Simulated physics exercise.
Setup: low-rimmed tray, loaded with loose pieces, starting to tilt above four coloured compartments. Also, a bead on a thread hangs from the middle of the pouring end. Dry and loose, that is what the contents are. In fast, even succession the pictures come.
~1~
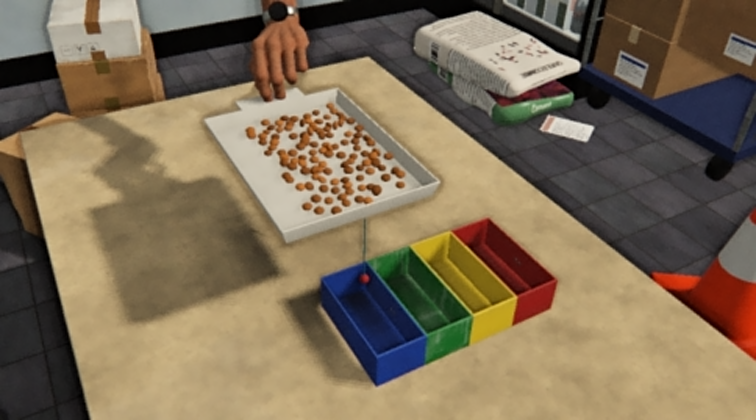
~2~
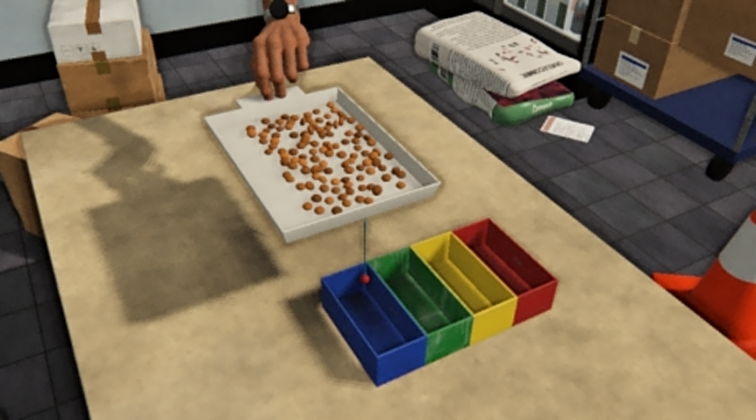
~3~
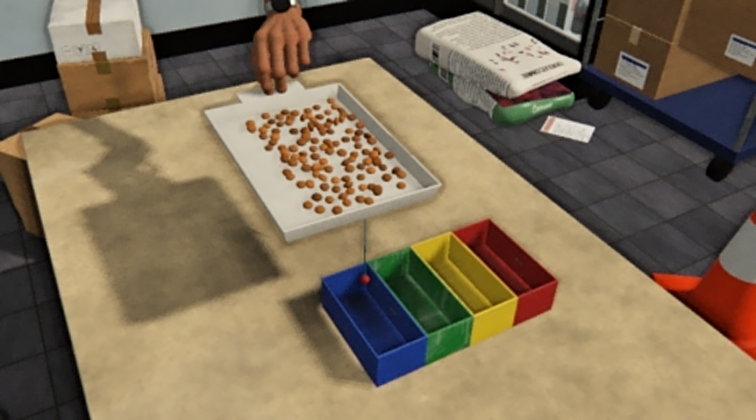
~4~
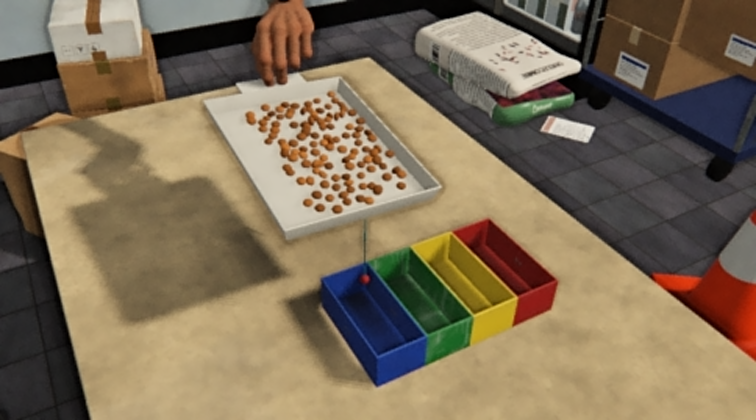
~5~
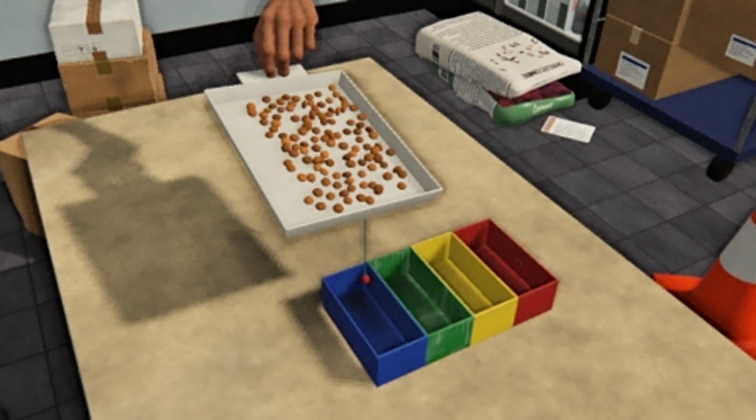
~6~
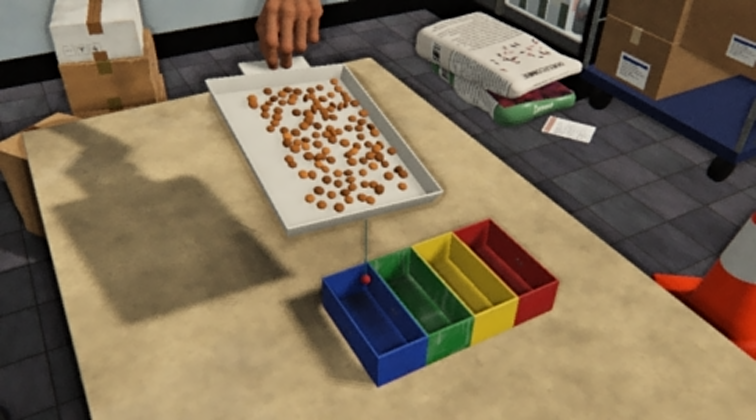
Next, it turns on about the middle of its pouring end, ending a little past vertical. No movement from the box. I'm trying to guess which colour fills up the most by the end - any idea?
Go with green; that cell ends fullest.
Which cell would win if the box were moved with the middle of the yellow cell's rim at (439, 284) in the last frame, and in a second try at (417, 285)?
The yellow cell first, the yellow cell second.
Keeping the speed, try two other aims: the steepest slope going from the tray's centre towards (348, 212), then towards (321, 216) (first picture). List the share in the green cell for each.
First heading roughly 30 %, second roughly 0 %.
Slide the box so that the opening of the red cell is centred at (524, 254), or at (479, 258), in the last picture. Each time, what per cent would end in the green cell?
Close to 90 in a hundred, then close to 20 in a hundred.
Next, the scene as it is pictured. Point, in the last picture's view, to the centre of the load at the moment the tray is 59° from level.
In the last view, the load is centred near (406, 186).
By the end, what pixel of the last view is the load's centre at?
Somewhere close to (430, 307) in the last picture.
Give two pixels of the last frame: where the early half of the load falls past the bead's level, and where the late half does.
Close to (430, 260), then close to (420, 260).
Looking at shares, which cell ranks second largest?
Just behind the top cell comes the yellow one.
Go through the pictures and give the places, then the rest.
The first picture shows corners of the pouring end at (286, 228) and (433, 181), level; middle of the load at (323, 151), bits of cat kibble; bead on its thread at (364, 279); blue cell at (401, 358); green cell at (449, 338); yellow cell at (493, 318); red cell at (535, 300).
The second picture shows corners of the pouring end at (286, 228) and (434, 182), level; middle of the load at (323, 150).
The third picture shows corners of the pouring end at (287, 227) and (434, 183), tipped barely, lowest at the right corner; middle of the load at (323, 147).
The fourth picture shows corners of the pouring end at (288, 226) and (435, 185), tipped a little, lowest at the right corner; middle of the load at (324, 143).
The fifth picture shows corners of the pouring end at (289, 224) and (436, 187), tipped a little, lowest at the right corner; middle of the load at (325, 139).
The sixth picture shows corners of the pouring end at (291, 223) and (437, 189), tipped a little, lowest at the right corner; middle of the load at (326, 134); blue cell at (402, 359); green cell at (450, 338); yellow cell at (494, 319); red cell at (536, 301).
Soon, tray tipped steeply; nearly all on the tray; a stray few in the green cell; a stray few falling or outside the box.
A while on, tray tipped right over; a small part on the tray; about a third in the green cell; about a third in the yellow cell; a small part falling or outside the box.
Towards the end, tray tipped past a quarter turn; about two thirds in the green cell; about a third in the yellow cell; a stray few in the blue cell.
Finally, tray tipped past a quarter turn; about two thirds in the green cell; about a third in the yellow cell; a stray few in the blue cell; none in the red cell.
